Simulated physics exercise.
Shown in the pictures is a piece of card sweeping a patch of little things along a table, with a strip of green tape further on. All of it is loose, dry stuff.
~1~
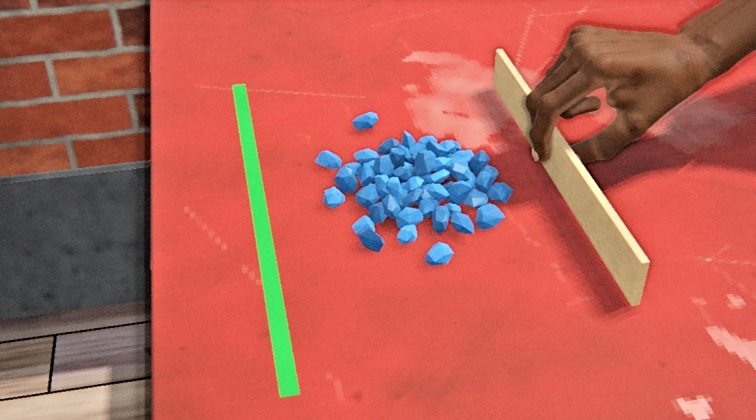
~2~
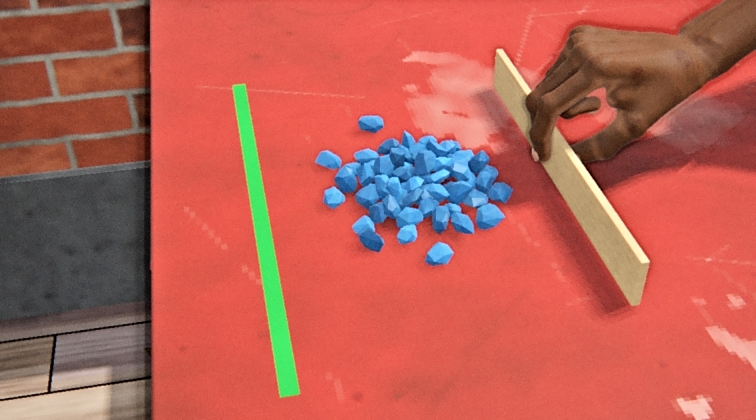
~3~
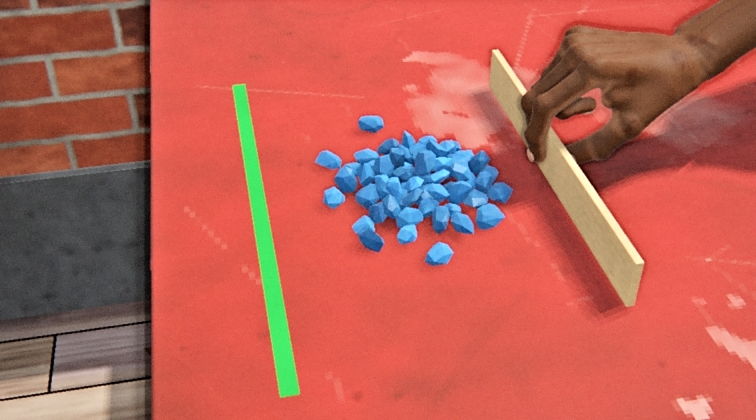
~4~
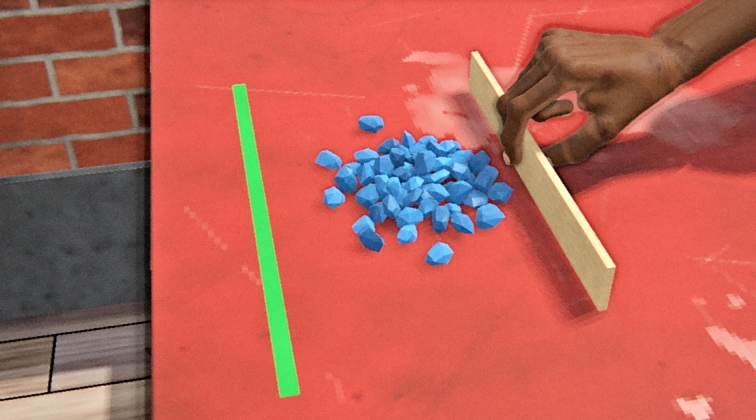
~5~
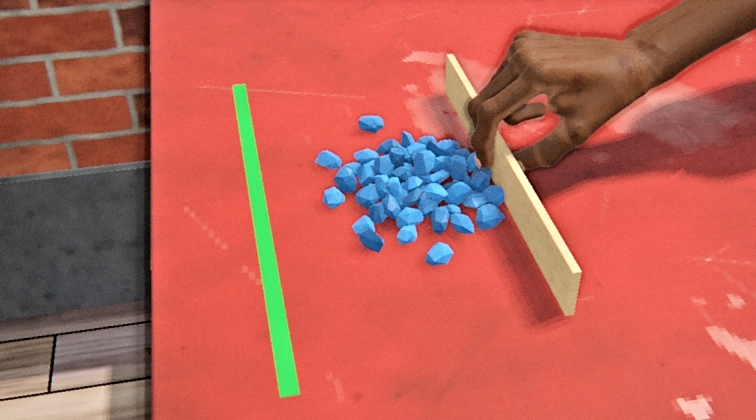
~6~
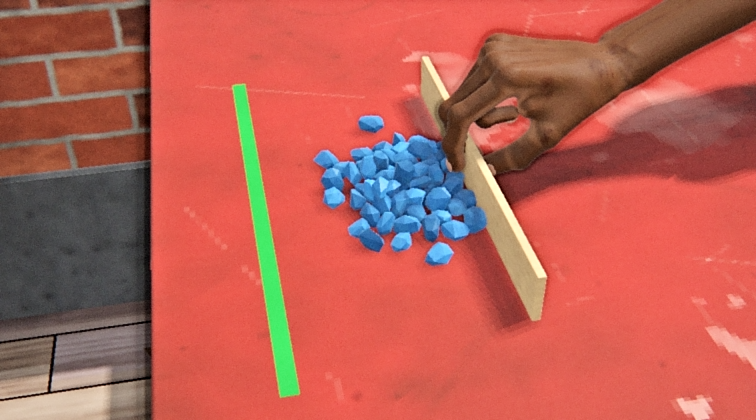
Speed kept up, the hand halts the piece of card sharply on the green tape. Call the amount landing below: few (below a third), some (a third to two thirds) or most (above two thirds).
Few.
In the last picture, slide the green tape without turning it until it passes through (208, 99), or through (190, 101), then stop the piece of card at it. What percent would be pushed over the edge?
In order, close to 50 and 80 per cent.
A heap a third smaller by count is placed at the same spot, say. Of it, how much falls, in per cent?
Roughly 0 per cent of the heap.
Just after the last frame, piece of card still moving, near (359, 161); heap all on the table, its front near (238, 209).
A moment on, piece of card stopped at the green tape; heap just a few over the edge.
Further on, piece of card stopped at the green tape; heap roughly a quarter over the edge.
When it is over, piece of card stopped at the green tape; heap roughly a quarter over the edge.
